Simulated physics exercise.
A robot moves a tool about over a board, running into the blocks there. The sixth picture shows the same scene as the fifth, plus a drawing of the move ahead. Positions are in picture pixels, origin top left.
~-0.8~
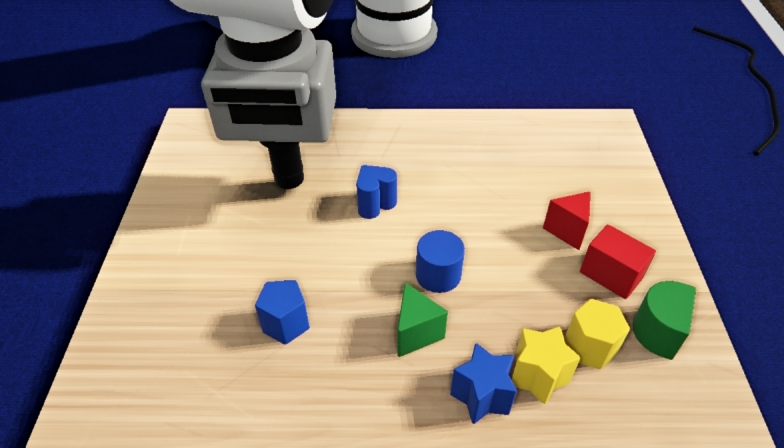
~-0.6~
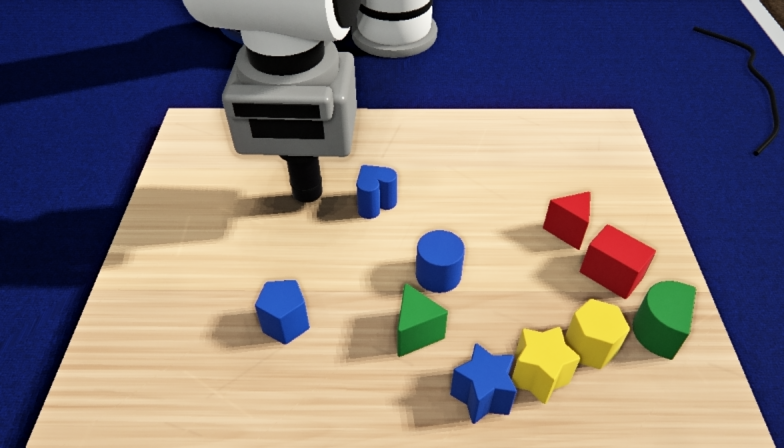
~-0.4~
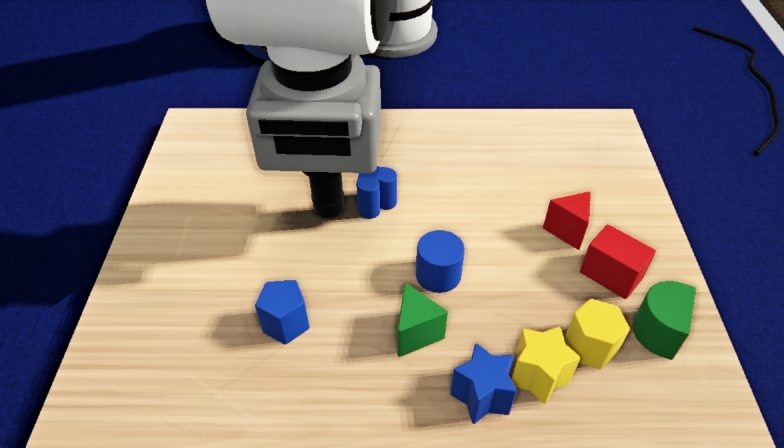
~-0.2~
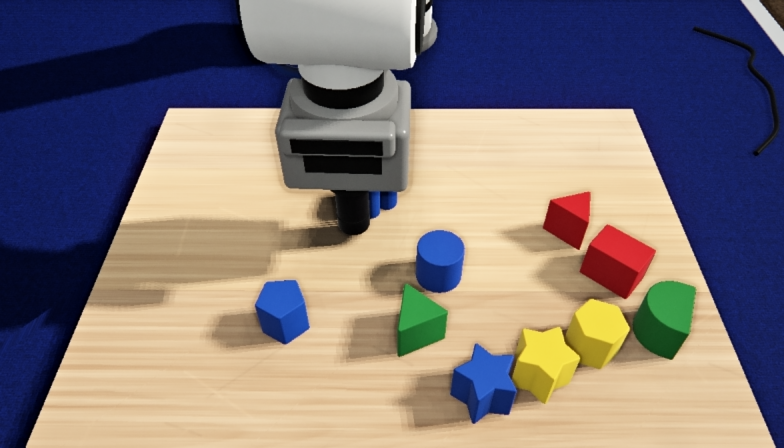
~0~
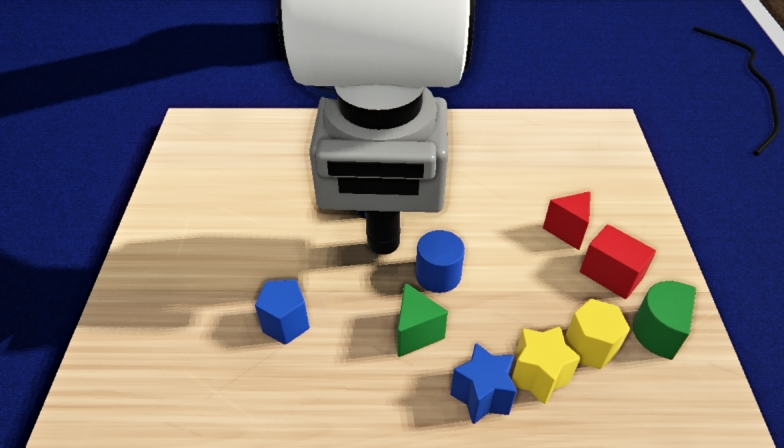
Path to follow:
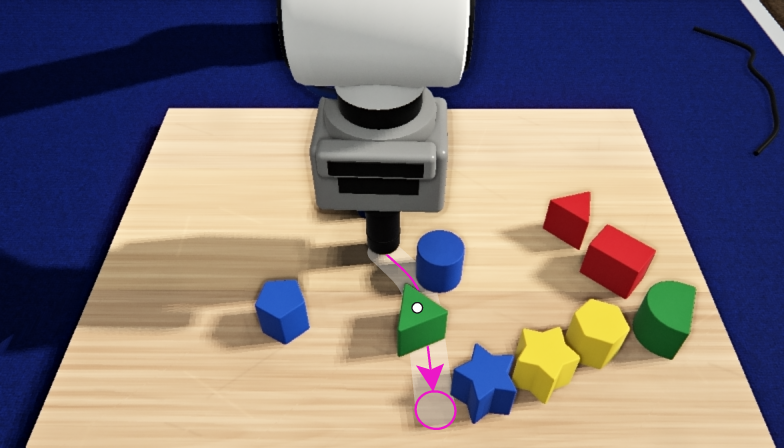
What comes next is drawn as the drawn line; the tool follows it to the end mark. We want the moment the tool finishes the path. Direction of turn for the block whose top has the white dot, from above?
The answer is clockwise.
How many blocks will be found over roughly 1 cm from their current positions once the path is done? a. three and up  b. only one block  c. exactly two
c - exactly two.
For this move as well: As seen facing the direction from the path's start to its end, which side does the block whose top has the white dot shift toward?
The answer is right: Facing from the path's start to its end, that's where the block whose top has the white dot shifts.
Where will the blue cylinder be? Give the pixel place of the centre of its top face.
It should be at about (461, 256).
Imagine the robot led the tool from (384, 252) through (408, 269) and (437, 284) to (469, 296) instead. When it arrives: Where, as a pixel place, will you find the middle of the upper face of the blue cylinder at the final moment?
The middle of its upper face should be somewhere near (514, 261).
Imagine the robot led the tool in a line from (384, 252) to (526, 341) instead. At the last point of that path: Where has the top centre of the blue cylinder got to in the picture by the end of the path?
When the path ends, it will be at (532, 272).
The drawn path runs from (384, 252) by way of (419, 291) and (428, 346) to (435, 410); the dot is on the green triangle.
What follows on the original path. One third of the way, tool (419, 283); blue cylinder (461, 256).
Two thirds of the way, tool (428, 339); green triangle (411, 350); blue cylinder (461, 256).
At the end, tool (436, 402); blue heart block not moved; green triangle (397, 389), turned 40° clockwise; blue cylinder (461, 256); blue star (491, 376), turned 20° anticlockwise.
